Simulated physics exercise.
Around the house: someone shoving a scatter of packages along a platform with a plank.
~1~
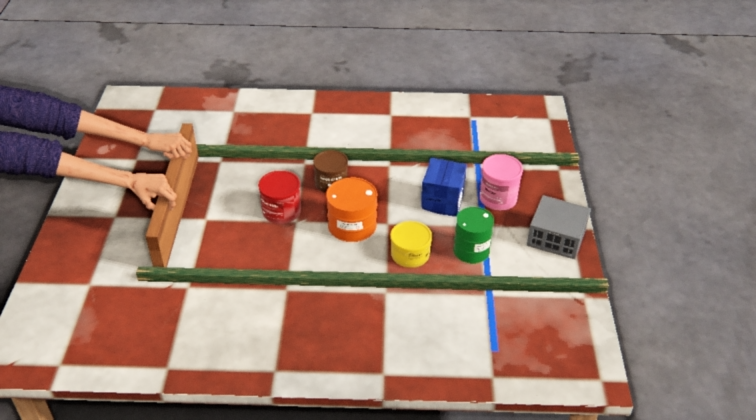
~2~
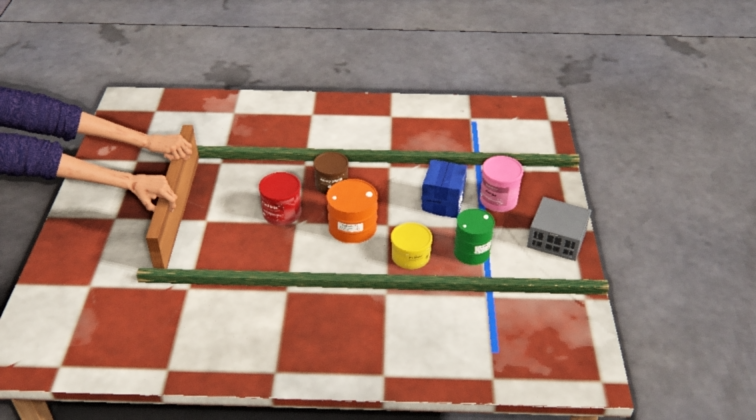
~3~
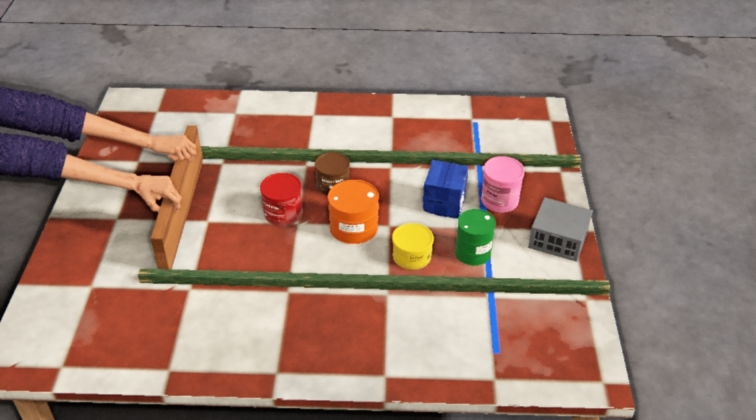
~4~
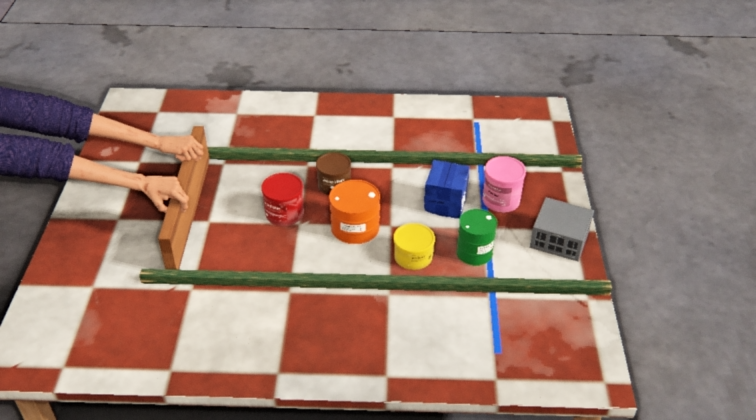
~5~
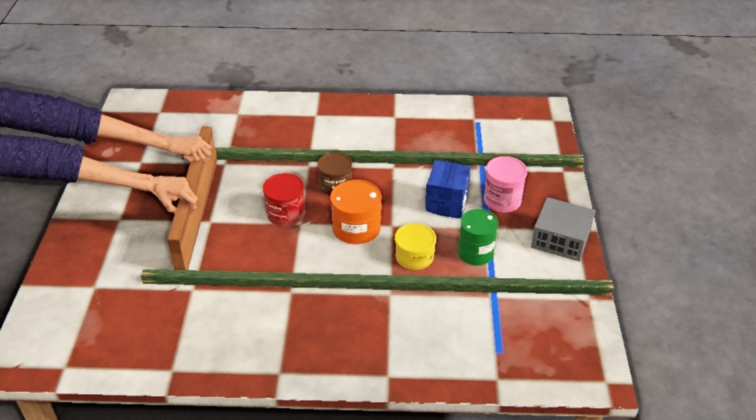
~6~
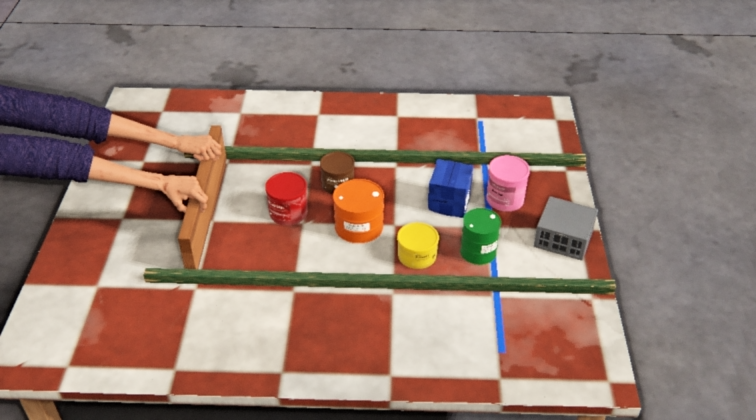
On a red-and-white checkered table, two hands in purple sleeves slide a wooden plank slowly to the right between two green poles, while the colourful containers, blue parcel and grey crate ahead of it show no clear movement.
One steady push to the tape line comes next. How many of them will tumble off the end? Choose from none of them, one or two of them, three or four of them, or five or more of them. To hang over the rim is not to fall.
None of them do.
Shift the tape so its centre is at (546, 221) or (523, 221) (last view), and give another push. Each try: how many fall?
That would be 4, then 2.
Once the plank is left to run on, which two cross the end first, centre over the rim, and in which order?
In sequence, the pink pail and then the grey crate.
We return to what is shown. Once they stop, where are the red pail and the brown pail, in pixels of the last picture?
Final spots - red pail (510, 199), brown pail (504, 174).
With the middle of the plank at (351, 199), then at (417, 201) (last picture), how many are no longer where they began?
That makes 4 at the first spot and 7 at the second.
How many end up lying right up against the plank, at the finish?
It adds up to 3.
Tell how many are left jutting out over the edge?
That adds up to 2.
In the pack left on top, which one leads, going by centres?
The pink pail finishes nearest.
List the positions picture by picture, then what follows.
Grey crate (559, 227); pink pail (500, 183); green canister (473, 235); plank (175, 194); tape (483, 219), in the first picture.
Pink pail (501, 184); red pail (281, 199), in the second picture.
Green canister (475, 238); plank (179, 196), in the third picture.
Grey crate (562, 229); yellow pail (414, 247), in the fourth picture.
Pink pail (505, 185); blue parcel (448, 189), in the fifth picture.
Grey crate (566, 228); pink pail (507, 184); green canister (480, 237); plank (204, 196); tape (490, 220), in the sixth picture.
Early on, none off yet; grey crate at rest near (566, 228); pink pail at rest near (507, 184); green canister at rest near (480, 237).
A while later, none off yet; grey crate at rest near (566, 228); pink pail travelled a little near (529, 182); green canister travelled about its own width near (510, 251).
Finally, the number that fall off is zero.
